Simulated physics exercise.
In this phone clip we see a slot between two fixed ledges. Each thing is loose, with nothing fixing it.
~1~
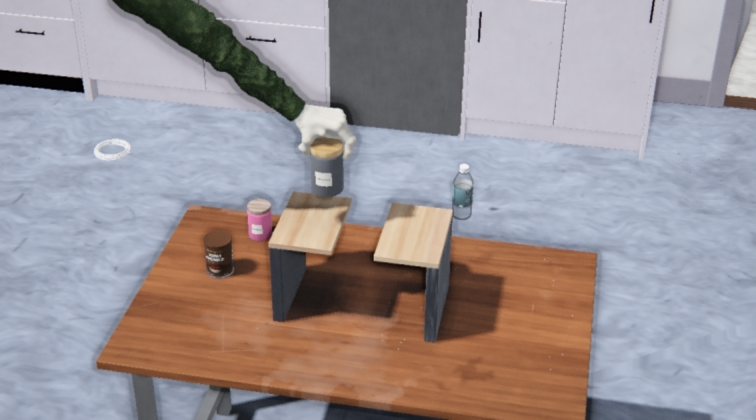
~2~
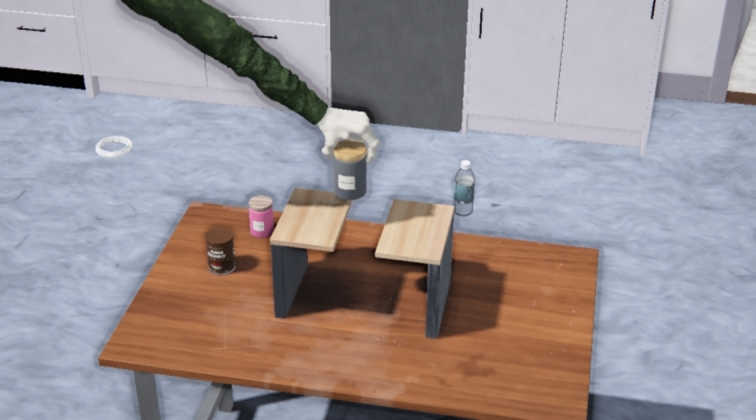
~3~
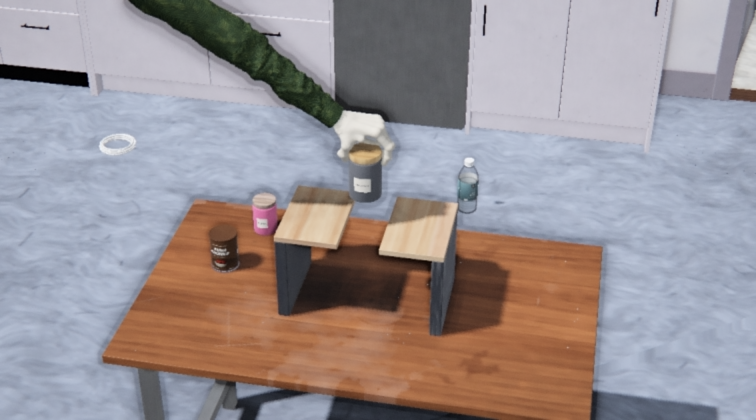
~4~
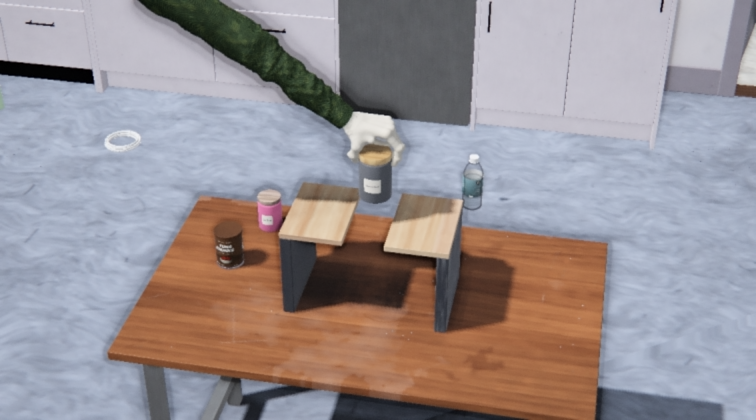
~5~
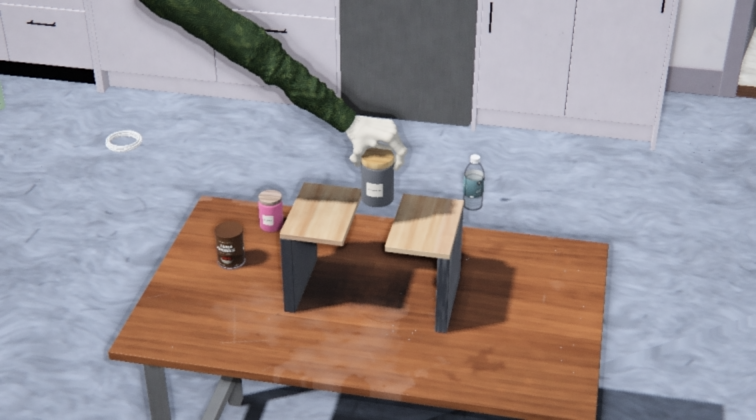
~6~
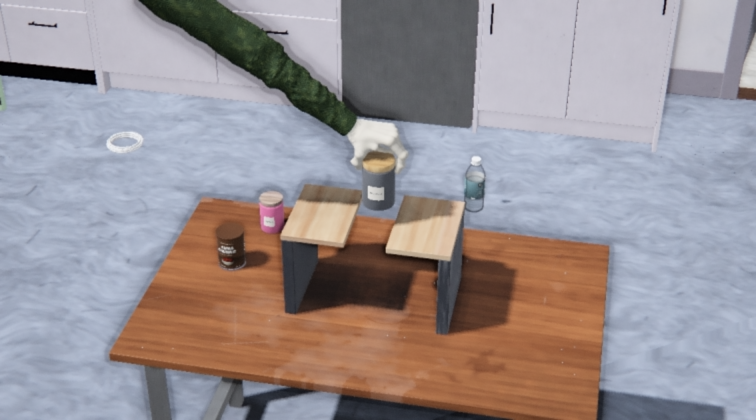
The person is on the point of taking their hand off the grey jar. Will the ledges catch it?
Expect it to pass the gap.
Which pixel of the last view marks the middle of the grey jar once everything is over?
Pretty much around (378, 277), I'd say.
Then, 0.20 s on from there, grey jar shifted about its own width near (379, 197).
Then, 0.30 s on from there, grey jar shifted well along near (379, 245).
Then, 0.40 s on from there, grey jar shifted well along near (378, 270).
In the end, moved from the start, grey jar; the other 2 unmoved. At the end, from the last picture's camera, grey jar near (378, 277). The jar reaches the table.
